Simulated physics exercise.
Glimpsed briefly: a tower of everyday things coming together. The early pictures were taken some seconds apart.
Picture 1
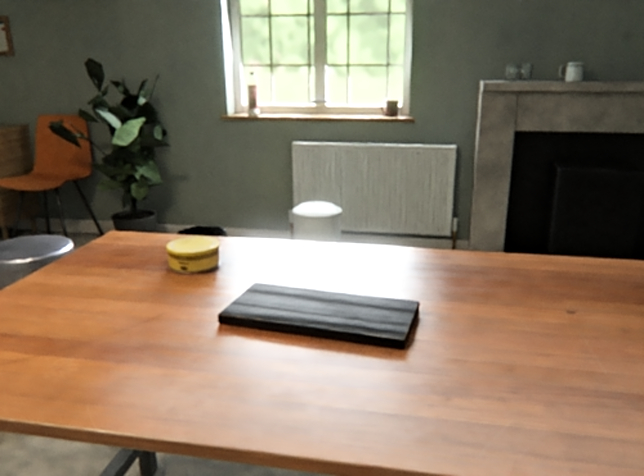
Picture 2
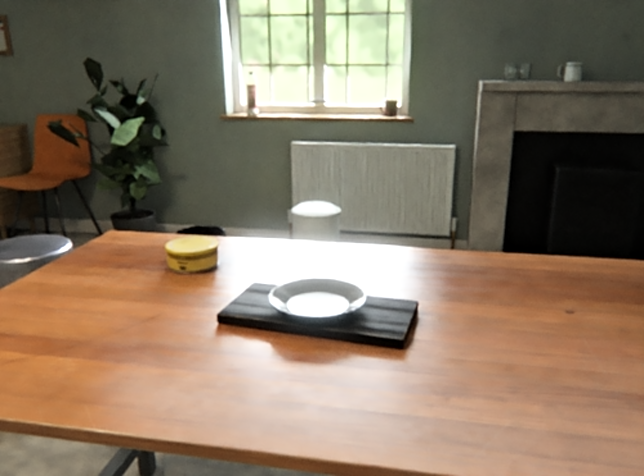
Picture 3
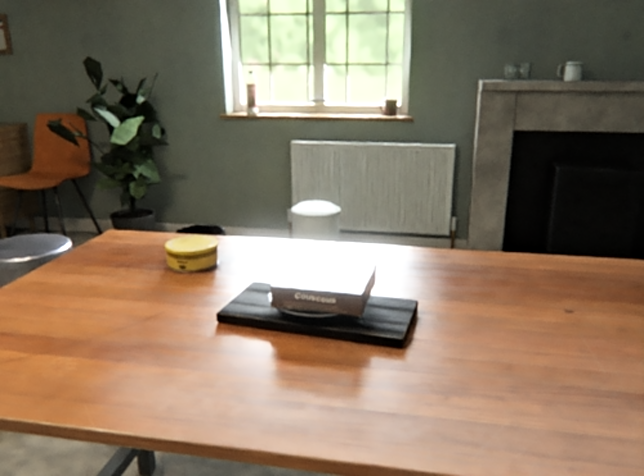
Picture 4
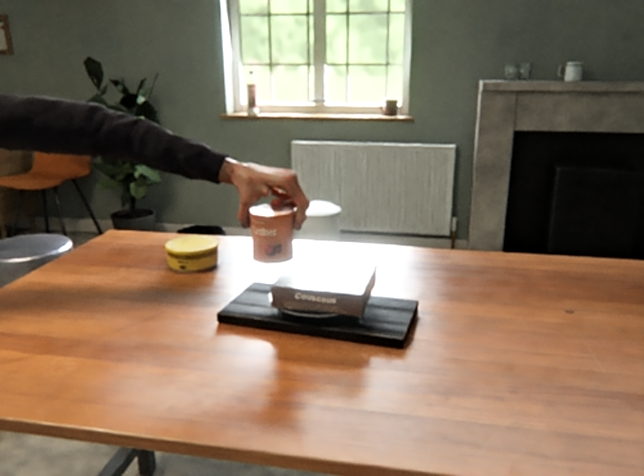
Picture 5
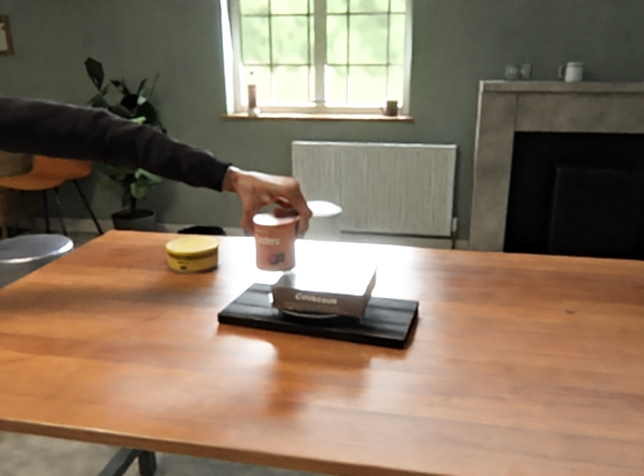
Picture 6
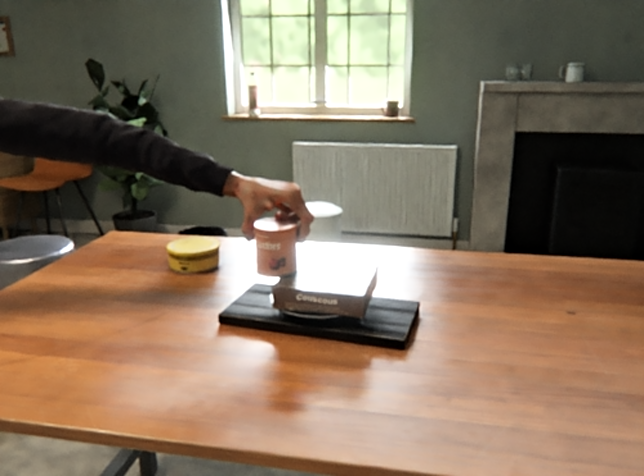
On a wooden table, a bowl and a brown packet appearing stacked on a dark board, then a hand lowering an orange pot behind.
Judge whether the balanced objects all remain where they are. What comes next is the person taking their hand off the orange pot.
The objects do not all remain in place.
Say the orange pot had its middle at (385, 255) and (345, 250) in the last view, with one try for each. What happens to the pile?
On the first go it collapses, and on the second it remains standing.
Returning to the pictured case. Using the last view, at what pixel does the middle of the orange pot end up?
Near (185, 284).
Then, 0.40 s after the last picture, orange pot now fallen.
Then, 0.50 s after the last picture, things are still on the move.
At rest, fallen, orange pot; the other 4 in place. Seen from the same camera at the end, orange pot near (185, 284). The pile loses its balance.
